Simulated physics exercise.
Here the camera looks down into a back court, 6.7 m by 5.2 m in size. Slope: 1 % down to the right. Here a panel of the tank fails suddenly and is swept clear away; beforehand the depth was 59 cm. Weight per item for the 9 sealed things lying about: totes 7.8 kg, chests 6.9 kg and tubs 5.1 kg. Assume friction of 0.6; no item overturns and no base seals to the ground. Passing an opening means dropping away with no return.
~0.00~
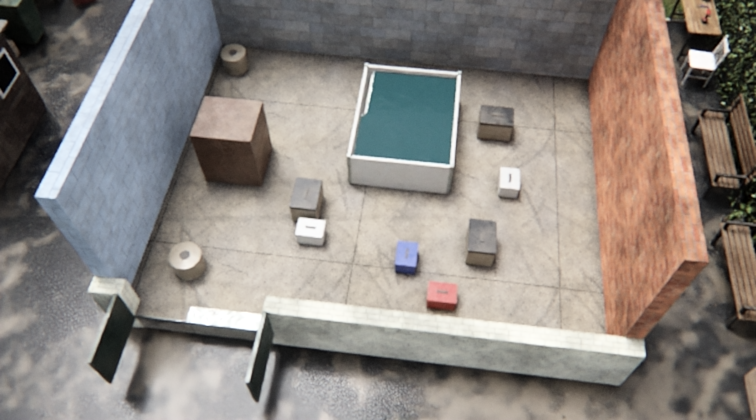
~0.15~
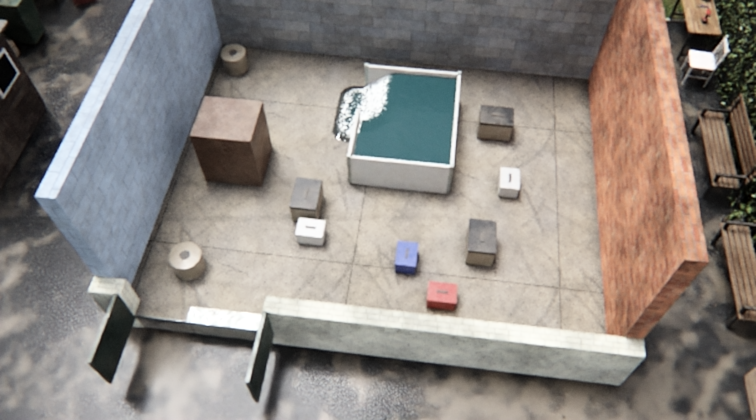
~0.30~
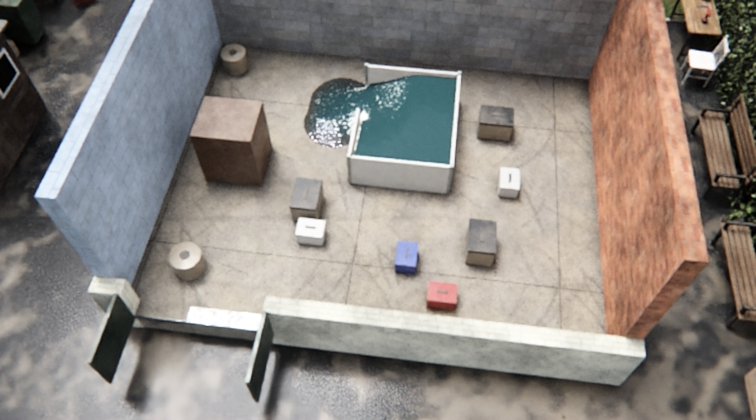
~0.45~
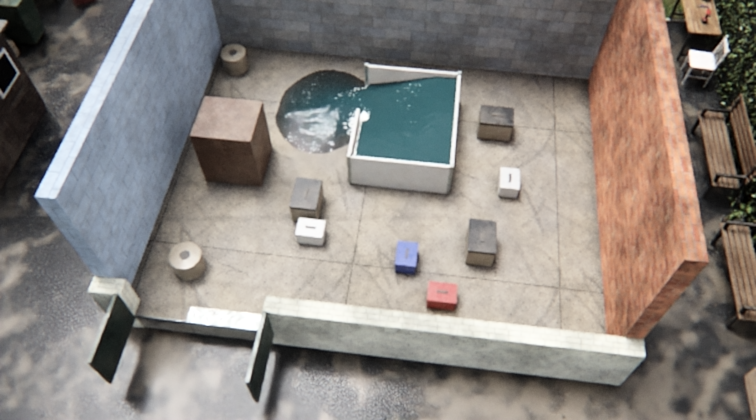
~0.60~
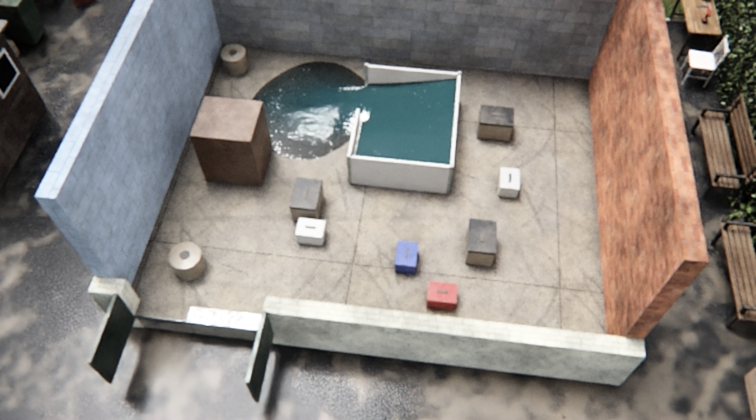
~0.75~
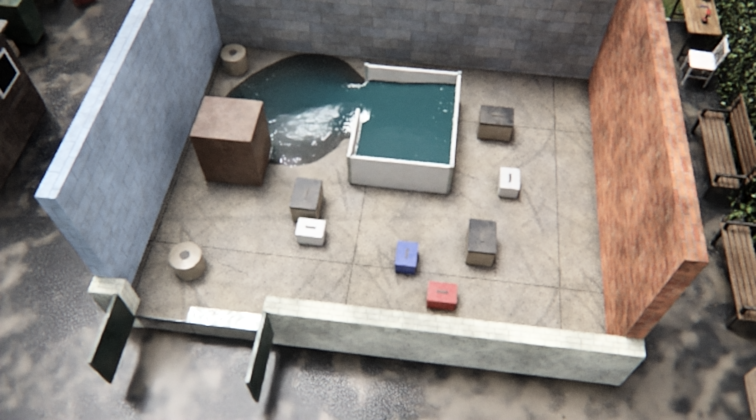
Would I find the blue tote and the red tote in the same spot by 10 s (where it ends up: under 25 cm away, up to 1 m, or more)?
At the end, blue tote: Negligible shift, red tote: Negligible shift.
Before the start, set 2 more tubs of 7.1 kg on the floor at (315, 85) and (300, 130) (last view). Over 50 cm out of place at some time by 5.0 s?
Respectively: Outside the limit and outside the limit.
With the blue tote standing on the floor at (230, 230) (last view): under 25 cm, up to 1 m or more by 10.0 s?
In the end it keeps its place.
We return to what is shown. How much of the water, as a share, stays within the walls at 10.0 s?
Somewhere near 82 percent, give or take.
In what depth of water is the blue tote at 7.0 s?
The depth there is around 3 cm.
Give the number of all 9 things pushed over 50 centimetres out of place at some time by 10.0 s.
Total: 3.
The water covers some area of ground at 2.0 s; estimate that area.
11.5 m2.
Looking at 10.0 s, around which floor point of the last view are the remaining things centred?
Averaged position, last view: Near pixel (418, 213).
After 2.0 s the blue tote is near (407, 253), 0.0 m from its start, aground; the red tote is near (442, 292), 0.0 m from its start, aground; 0 of 9 are out; 1 afloat.
After 4.5 s the blue tote is near (407, 253), 0.0 m from its start, aground; the red tote is near (442, 292), 0.0 m from its start, aground; 1 of 9 are out; 1 afloat.
After 7.0 s the blue tote is near (407, 253), 0.0 m from its start, aground; the red tote is near (442, 292), 0.0 m from its start, aground; 1 of 9 are out; 2 afloat.
After 10.0 s the blue tote is near (410, 255), 0.1 m from its start, aground; the red tote is near (442, 292), 0.0 m from its start, aground; 1 of 9 are out; 1 afloat.
